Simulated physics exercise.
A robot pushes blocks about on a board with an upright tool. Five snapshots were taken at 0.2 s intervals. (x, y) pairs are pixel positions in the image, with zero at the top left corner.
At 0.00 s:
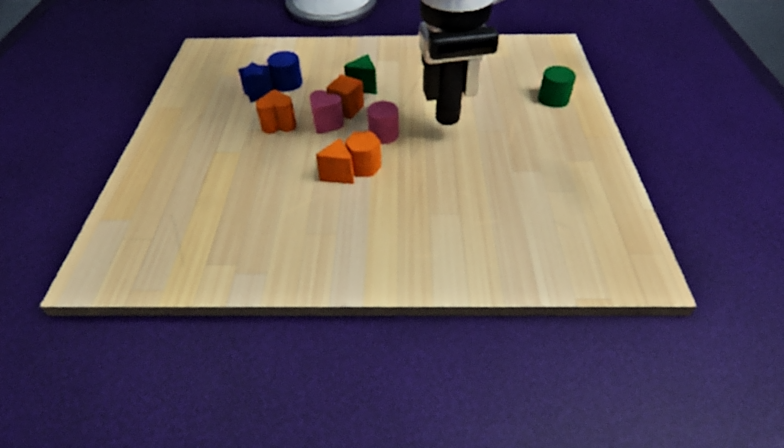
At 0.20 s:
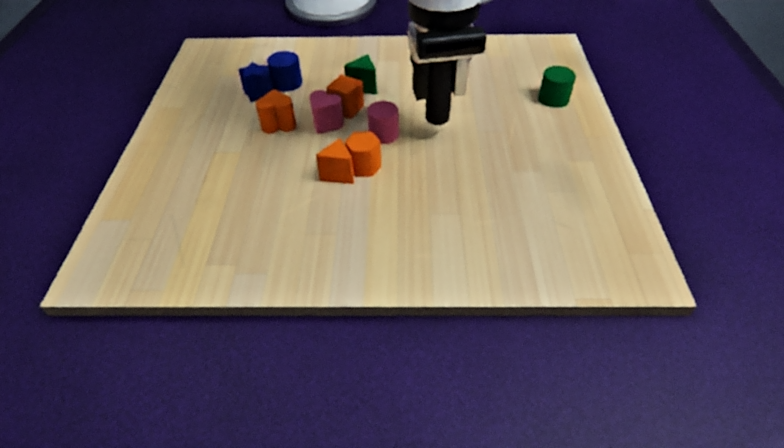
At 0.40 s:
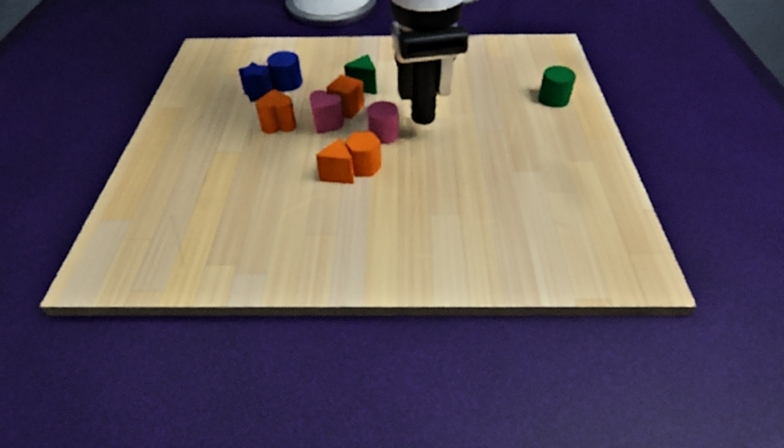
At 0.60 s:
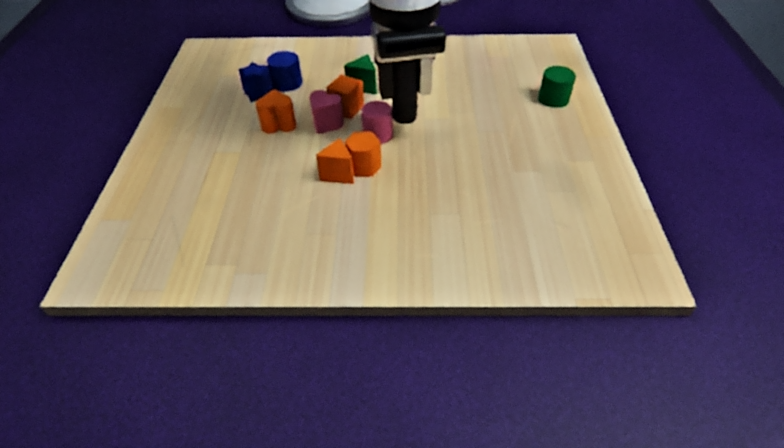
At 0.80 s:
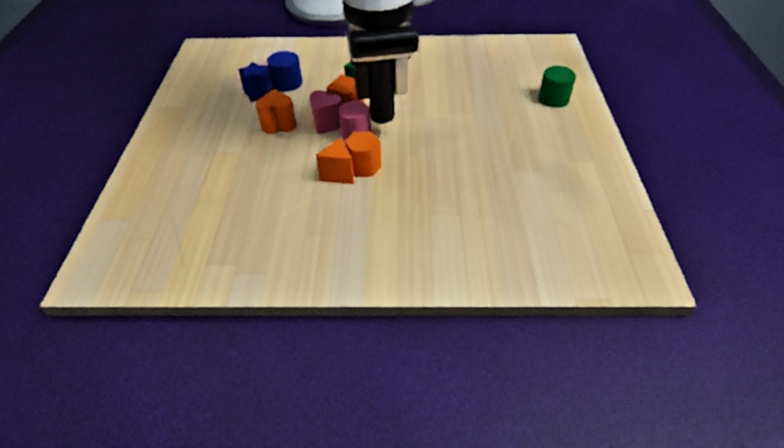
At first, a black upright tool stands to the right of a cluster of blue, orange, pink and green blocks on a wooden board. It moves left to the pink round block, then pushes it a short way left, close to the pink heart, while the other blocks stay put.
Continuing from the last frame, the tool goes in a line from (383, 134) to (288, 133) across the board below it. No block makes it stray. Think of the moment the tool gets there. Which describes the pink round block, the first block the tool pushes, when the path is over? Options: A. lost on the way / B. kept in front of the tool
Choice B: Kept in front of the tool.
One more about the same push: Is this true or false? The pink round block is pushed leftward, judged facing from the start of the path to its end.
The statement is correct.
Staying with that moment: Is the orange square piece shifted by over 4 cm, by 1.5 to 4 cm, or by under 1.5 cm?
Travels under 1.5 cm.
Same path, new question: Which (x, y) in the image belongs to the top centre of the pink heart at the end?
The answer is (303, 93).
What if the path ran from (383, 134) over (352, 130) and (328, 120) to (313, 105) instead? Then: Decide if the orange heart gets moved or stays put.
The push reaches it.
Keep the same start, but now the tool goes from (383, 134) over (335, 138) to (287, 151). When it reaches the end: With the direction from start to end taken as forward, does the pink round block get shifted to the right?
Answer: Yes.
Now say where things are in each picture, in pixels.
The first frame shows tool tip at (448, 119); block tops, orange heart at (274, 100); pink heart at (323, 99); orange square piece at (345, 84); pink round block at (383, 109).
The second frame shows tool at (437, 119); blocks unchanged.
The third frame shows tool at (423, 118); blocks unchanged.
The fourth frame shows tool at (405, 118); pink round block at (377, 109).
The fifth frame shows tool at (383, 117); orange heart at (274, 100); pink heart at (323, 99); orange square piece at (345, 84); pink round block at (354, 109).
What follows on the original path. One third of the way, tool at (350, 117); pink heart at (305, 95), turned 20° clockwise; pink round block at (321, 110).
Two thirds of the way, tool at (317, 117); orange heart at (272, 99); pink heart at (304, 94), turned 15° clockwise; pink round block at (288, 114).
At the end, tool at (285, 117); orange heart at (262, 97), turned 25° clockwise; pink heart at (303, 93), turned 20° clockwise; orange square piece in place; pink round block at (259, 119).
